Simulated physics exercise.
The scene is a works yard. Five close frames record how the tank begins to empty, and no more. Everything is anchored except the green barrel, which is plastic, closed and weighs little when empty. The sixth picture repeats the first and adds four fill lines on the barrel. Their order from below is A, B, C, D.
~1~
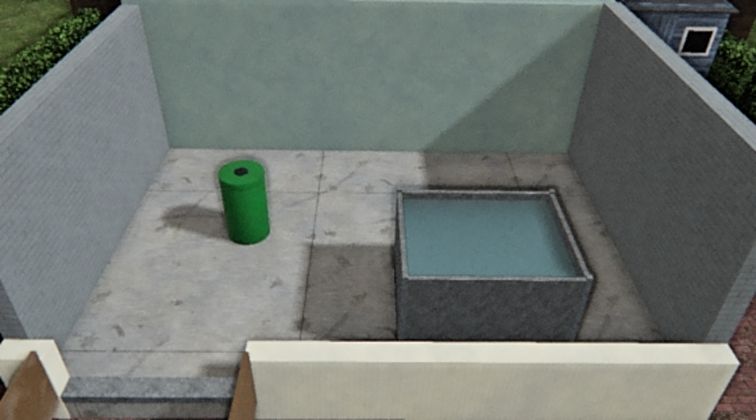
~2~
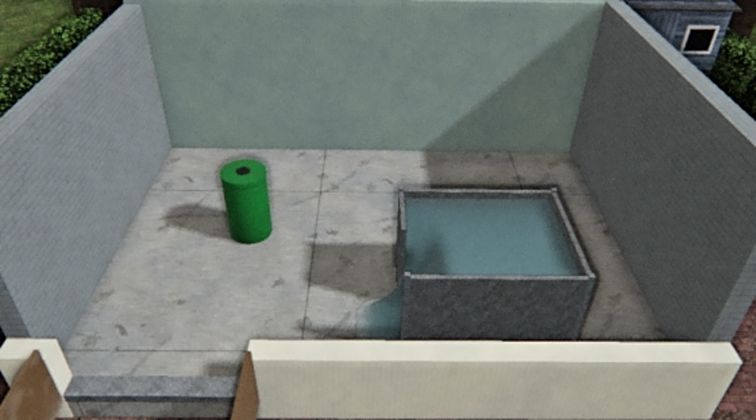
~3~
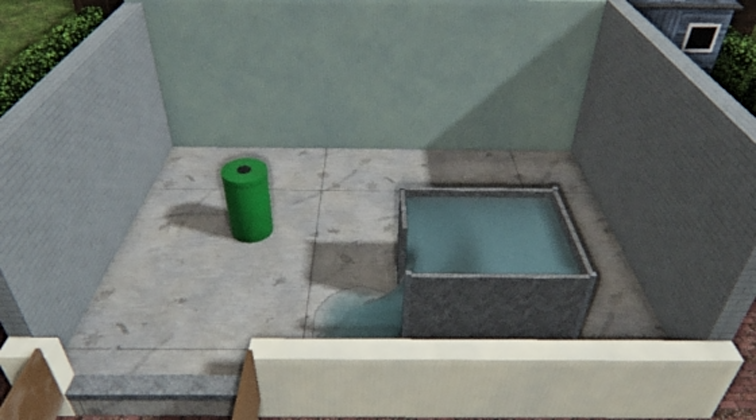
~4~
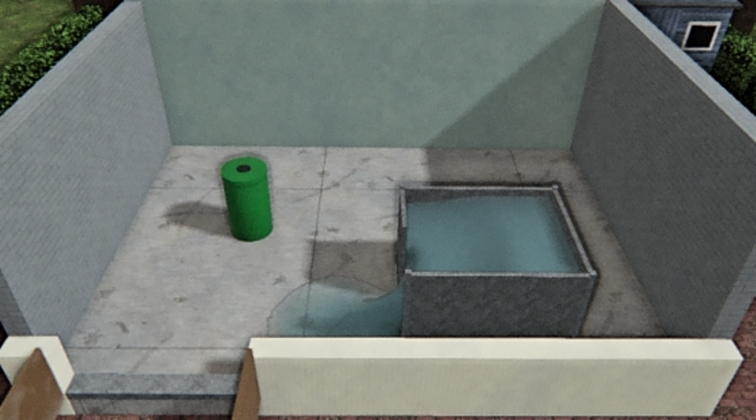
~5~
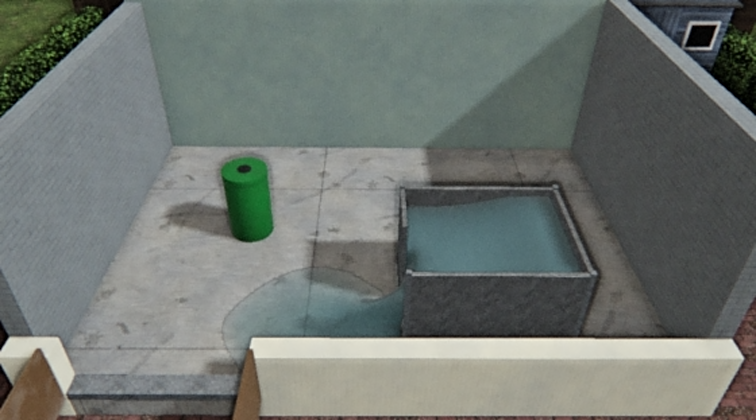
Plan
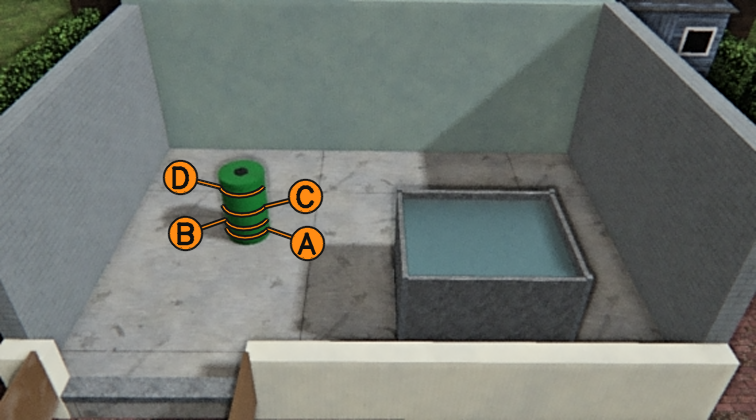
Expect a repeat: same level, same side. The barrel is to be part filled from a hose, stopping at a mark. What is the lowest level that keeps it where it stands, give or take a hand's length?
A.
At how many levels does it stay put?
All of the four.
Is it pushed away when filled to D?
No, that is safe.
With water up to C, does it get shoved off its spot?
No, that is safe.
On the marked copy, A at (244, 237); B at (243, 228); C at (241, 215); D at (238, 195); from the bottom up A, B, C, D.
With A, it does not move.
With B, it does not move.
With C, it does not move.
With D, it does not move.
